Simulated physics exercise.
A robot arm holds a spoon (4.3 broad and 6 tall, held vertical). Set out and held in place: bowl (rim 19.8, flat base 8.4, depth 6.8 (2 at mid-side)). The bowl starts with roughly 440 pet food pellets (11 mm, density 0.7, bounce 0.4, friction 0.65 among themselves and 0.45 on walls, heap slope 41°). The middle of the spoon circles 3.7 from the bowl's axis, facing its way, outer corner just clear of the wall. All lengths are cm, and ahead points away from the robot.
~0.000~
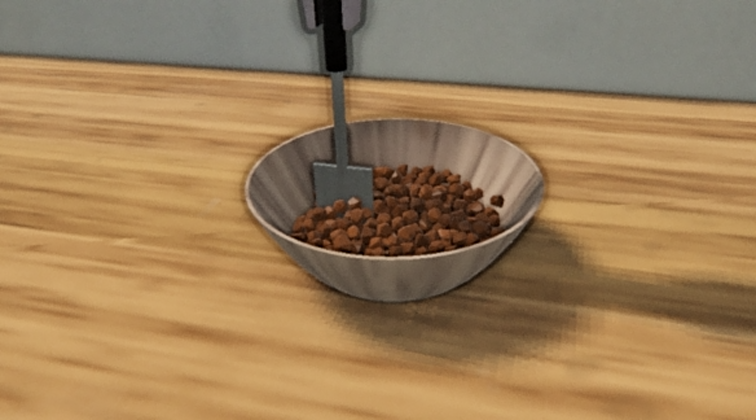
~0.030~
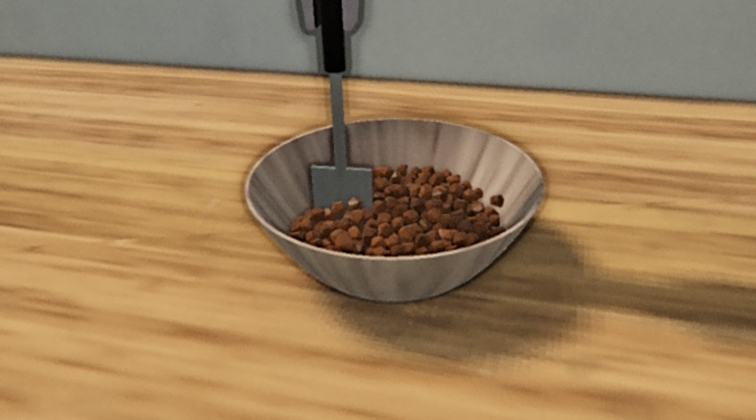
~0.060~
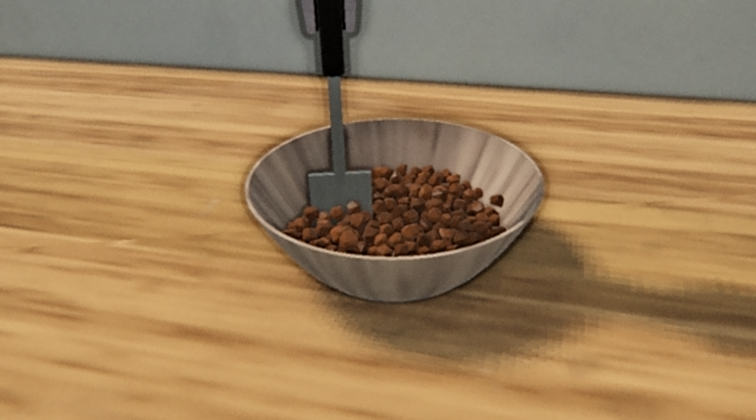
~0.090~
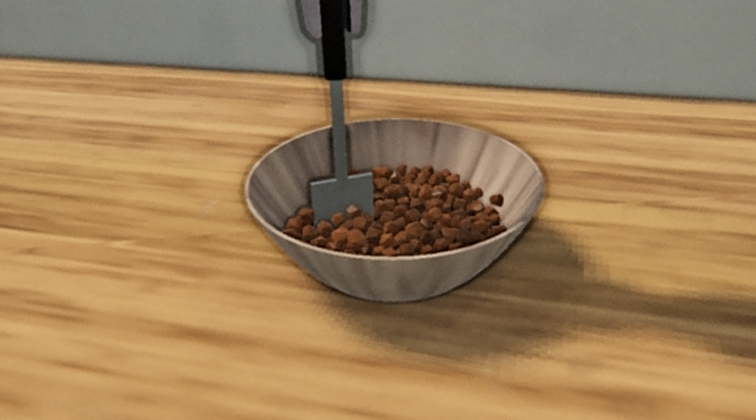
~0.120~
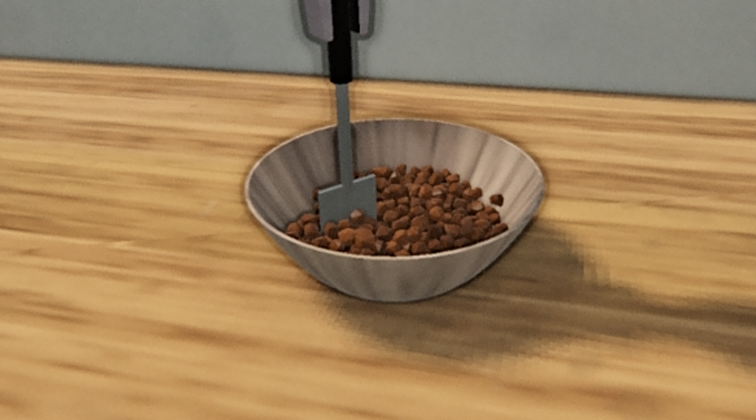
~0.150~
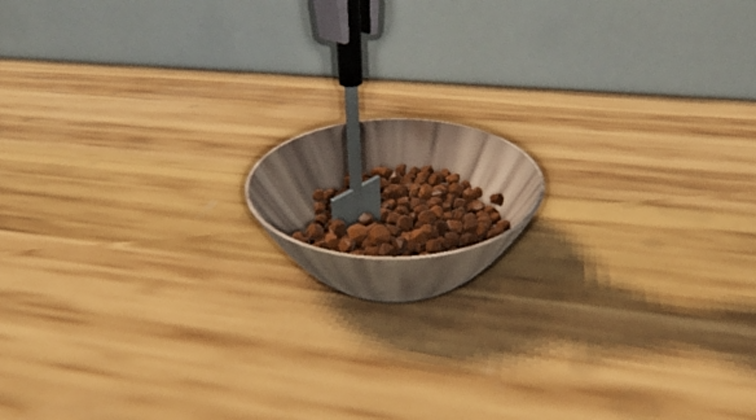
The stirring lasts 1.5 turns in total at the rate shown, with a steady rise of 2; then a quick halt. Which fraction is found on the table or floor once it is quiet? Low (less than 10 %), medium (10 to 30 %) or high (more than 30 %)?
A low share, less than 10 %, ends on the table or floor.
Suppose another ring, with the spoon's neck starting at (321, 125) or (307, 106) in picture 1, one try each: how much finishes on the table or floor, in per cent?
Some 5 and 0 per cent.
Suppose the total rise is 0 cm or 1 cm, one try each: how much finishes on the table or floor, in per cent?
About 5 and 0 per cent.
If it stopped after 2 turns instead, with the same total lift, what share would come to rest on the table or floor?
It would be near 0 per cent.
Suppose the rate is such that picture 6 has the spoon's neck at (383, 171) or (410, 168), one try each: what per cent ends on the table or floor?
About 5 and 20 per cent.
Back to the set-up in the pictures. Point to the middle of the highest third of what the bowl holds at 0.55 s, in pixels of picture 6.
Near (399, 154).
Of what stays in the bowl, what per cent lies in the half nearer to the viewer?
About 45 per cent.
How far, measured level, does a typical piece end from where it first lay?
Some 7 cm.
By 0.55 s, 249° round, highest piece 8 above the table; 443 in the bowl, 2 in flight or on the tool.
By 0.95 s, 77° round, highest piece 8 above the table; 441 in the bowl, 4 on the table or floor.
By 1.35 s, 180° round, highest piece 8 above the table; 440 in the bowl, 5 on the table or floor.
By 2.05 s, 180° round, highest piece 8 above the table; 440 in the bowl, 5 on the table or floor.
Final count, 440 in the bowl, 5 on the table or floor. That is 1 % on the table or floor.
